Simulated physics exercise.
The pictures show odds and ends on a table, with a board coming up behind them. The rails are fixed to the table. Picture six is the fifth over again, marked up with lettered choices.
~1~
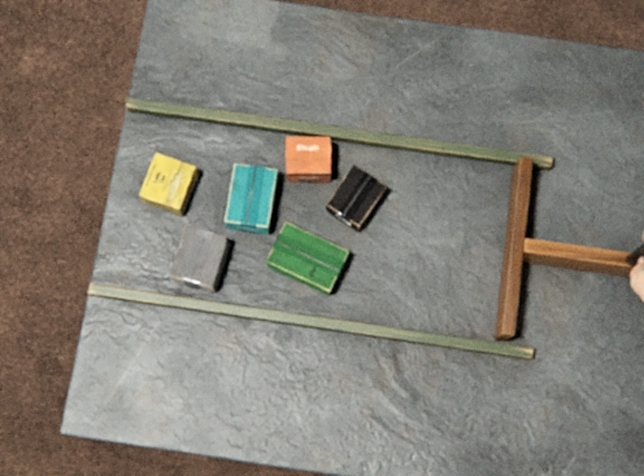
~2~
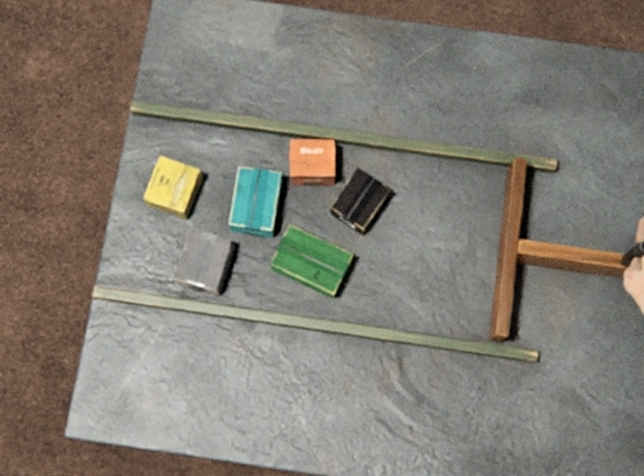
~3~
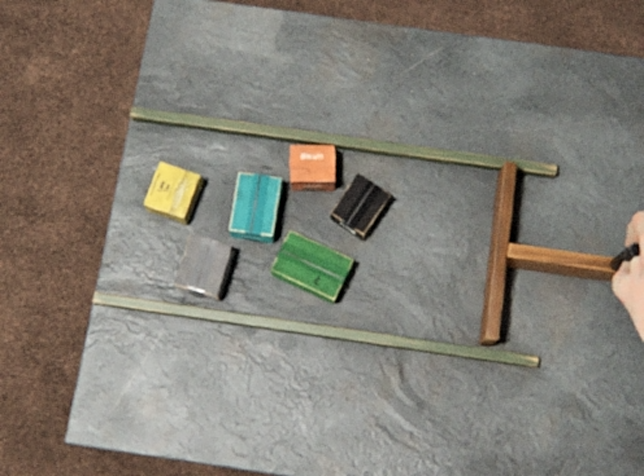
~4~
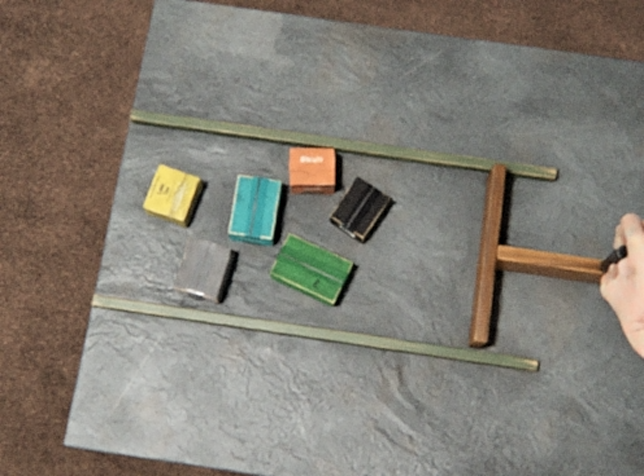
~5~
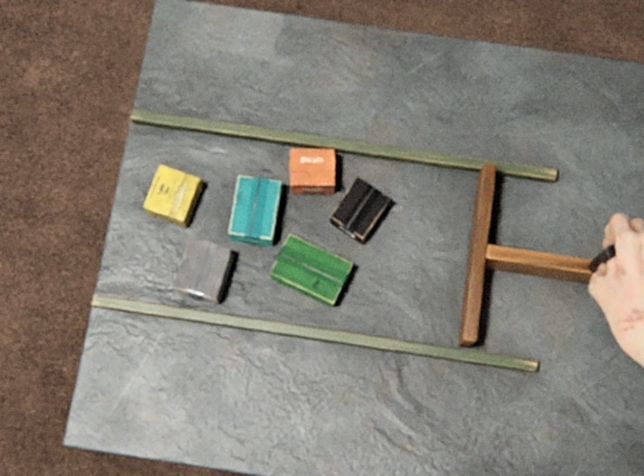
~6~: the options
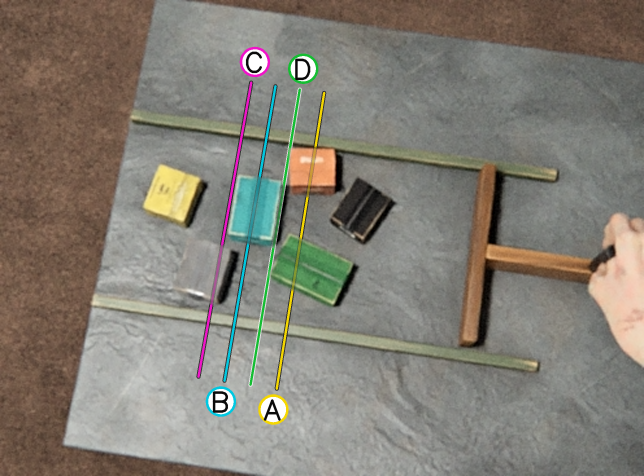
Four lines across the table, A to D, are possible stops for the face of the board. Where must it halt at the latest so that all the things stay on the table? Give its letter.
Up to line C.
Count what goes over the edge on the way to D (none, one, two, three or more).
In all, none.
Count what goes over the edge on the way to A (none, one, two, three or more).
In all, none.
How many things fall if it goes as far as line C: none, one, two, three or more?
The count is none.
On the marked copy, A at (301, 235); B at (251, 228); C at (226, 224); D at (276, 232).
Following C. Soon after the start, board (389, 237); yellow box (174, 196); grey box (205, 271).
Later, board (298, 224); grey box (191, 270); turquoise box (229, 214).
In the end, board (228, 213); yellow box (122, 190); grey box (123, 260); nothing has fallen.
As for the rest, A is safe but short; B is safe but short; D is safe but short.
